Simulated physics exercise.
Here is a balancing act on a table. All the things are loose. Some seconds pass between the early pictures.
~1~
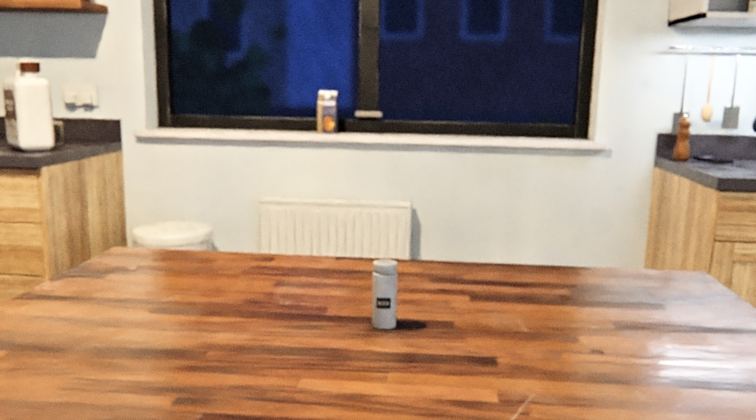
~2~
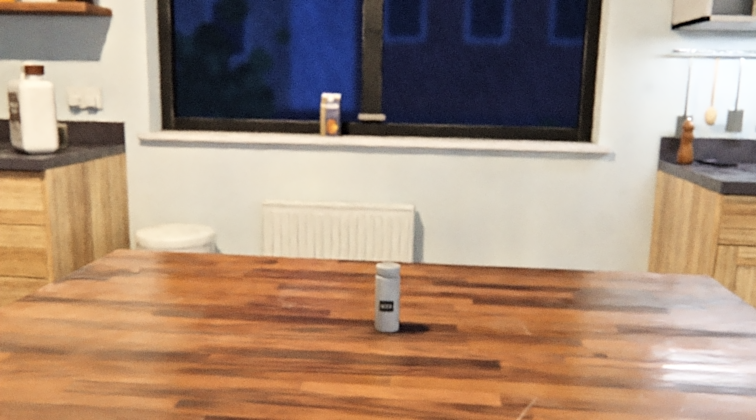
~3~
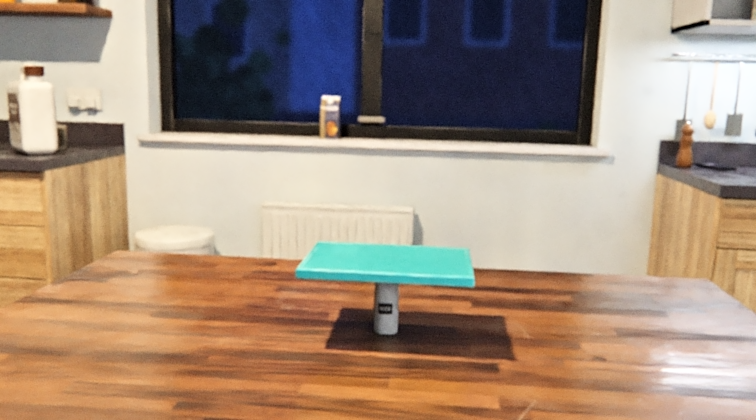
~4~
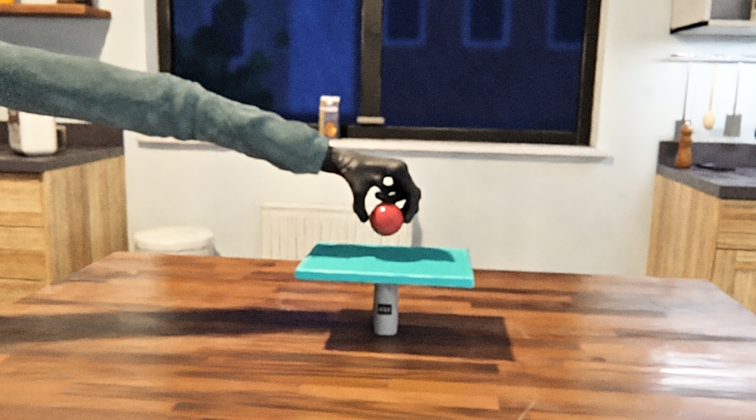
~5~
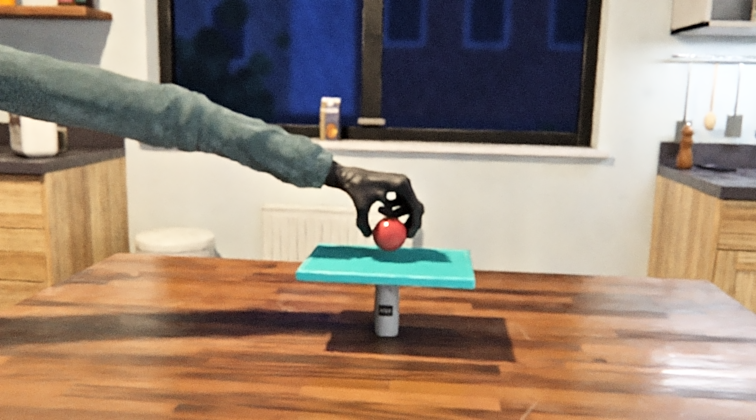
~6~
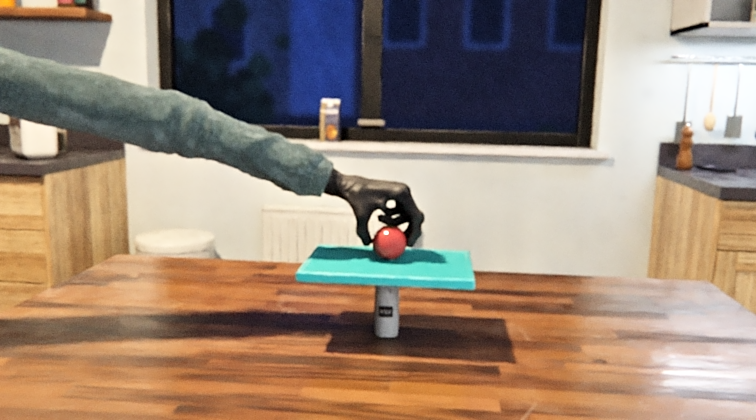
In a kitchen with a dark window, a small grey canister stands alone on a wooden table. A turquoise lid then appears, lying flat on top of the canister. An arm in a green sleeve, reaching in from the left, lowers a red tomato onto the lid and keeps hold of it.
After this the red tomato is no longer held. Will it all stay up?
The stack stays up.
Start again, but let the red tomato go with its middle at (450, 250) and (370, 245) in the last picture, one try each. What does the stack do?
First, it gives way; second, it holds.
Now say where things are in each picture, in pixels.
In the first picture, the last thing is not in view yet.
In the second picture, the last thing is not in view yet.
In the third picture, the last thing is not in view yet; turquoise lid (389, 262).
In the fourth picture, coming down; red tomato (386, 219); turquoise lid (388, 263).
In the fifth picture, coming down; red tomato (389, 234); turquoise lid (389, 264).
In the sixth picture, set down, still held; red tomato (389, 242); turquoise lid (389, 265).
Then, 0.60 s on from there, no change.
Then, 1.30 s on from there, things are still on the move.
Then, 2.10 s on from there, red tomato resting near (389, 243).
In the end, all 3 unmoved. At the end, from the last picture's camera, red tomato near (389, 243). The stack keeps its balance.
